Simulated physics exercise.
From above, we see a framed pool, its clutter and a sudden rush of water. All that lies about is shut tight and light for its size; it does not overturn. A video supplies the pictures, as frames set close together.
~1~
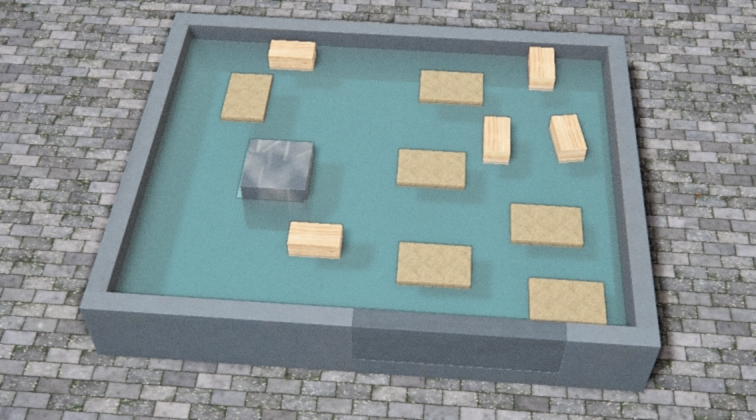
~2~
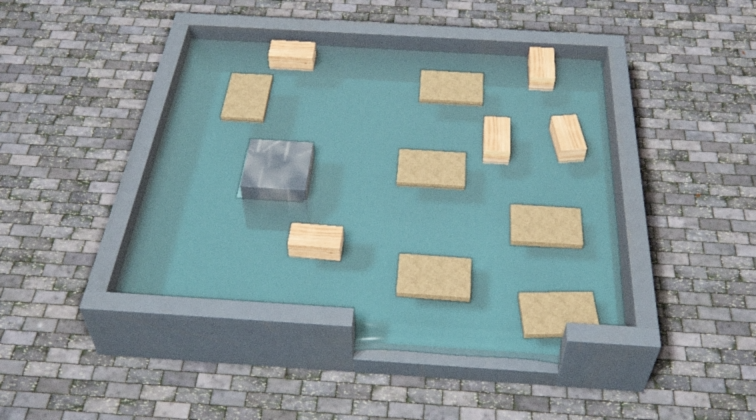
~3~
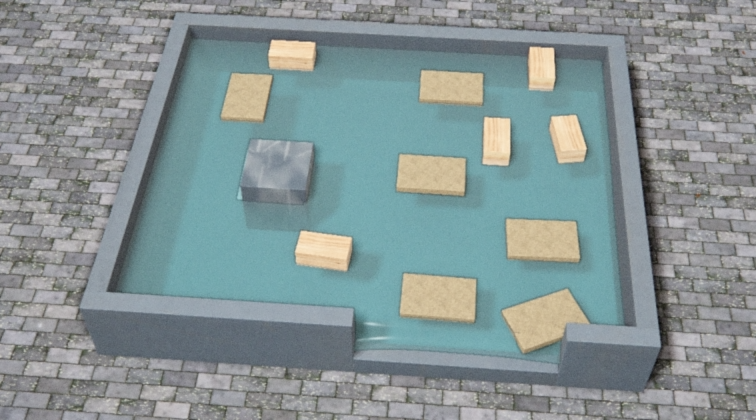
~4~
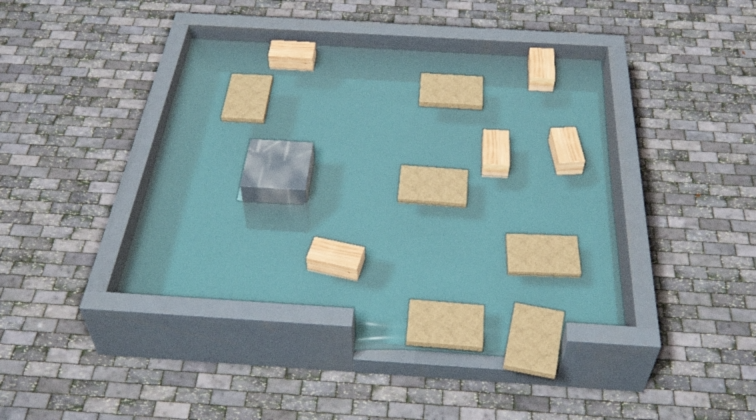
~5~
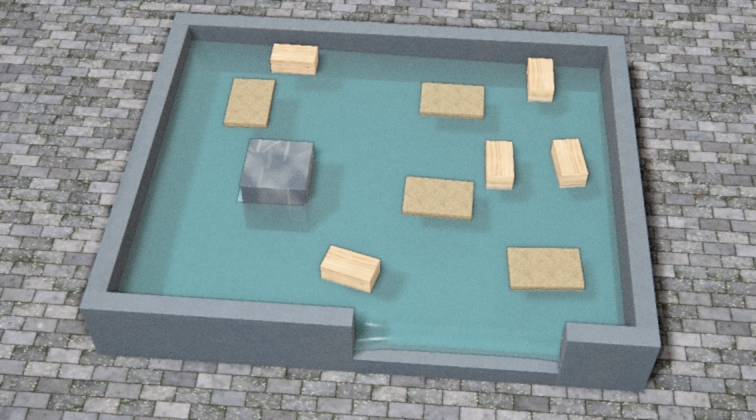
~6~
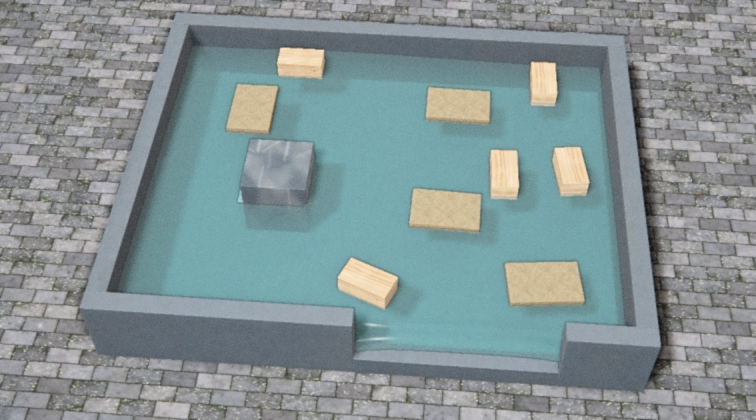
Water rushes through a gap that opens in the front wall of a grey-framed pool on grey paving, seen from above by a still camera. Pale wooden blocks and flat tan floats lie scattered over the teal water, with a grey block left of centre. The floats nearest the gap drift first, one turning, and two leave view, while the others slide more slowly frontward and the grey block stays put.
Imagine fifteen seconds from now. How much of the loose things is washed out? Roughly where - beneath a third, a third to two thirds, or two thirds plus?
Roughly a third to two thirds.
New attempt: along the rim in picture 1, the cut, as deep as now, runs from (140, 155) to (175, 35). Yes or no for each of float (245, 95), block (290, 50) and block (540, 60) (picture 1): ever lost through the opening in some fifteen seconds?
The three come to escape, escape and no escape, in that order.
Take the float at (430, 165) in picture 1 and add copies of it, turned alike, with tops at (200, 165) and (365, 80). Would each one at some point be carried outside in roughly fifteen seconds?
Remains, remains.
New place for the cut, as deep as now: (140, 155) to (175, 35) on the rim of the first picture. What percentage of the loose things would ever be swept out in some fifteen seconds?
Roughly 40 in a hundred.
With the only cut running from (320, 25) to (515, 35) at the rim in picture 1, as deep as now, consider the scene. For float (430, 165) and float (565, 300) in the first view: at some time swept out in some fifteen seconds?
Going in order, the first is lost through the gap and the second is remaining.
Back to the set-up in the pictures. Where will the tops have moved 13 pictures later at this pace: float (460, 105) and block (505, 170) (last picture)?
Tops end up close to (482, 135) and (512, 264) respectively.
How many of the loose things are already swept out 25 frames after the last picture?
By that point the tally is 6.
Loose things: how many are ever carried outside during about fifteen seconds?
My tally gives 7.
A moment on, 3 of 11 are out; 8 afloat.
Next, 5 of 11 are out; 6 afloat.
Later, 6 of 11 are out; 5 afloat.
In the end, 7 of 11 are out; 4 afloat.
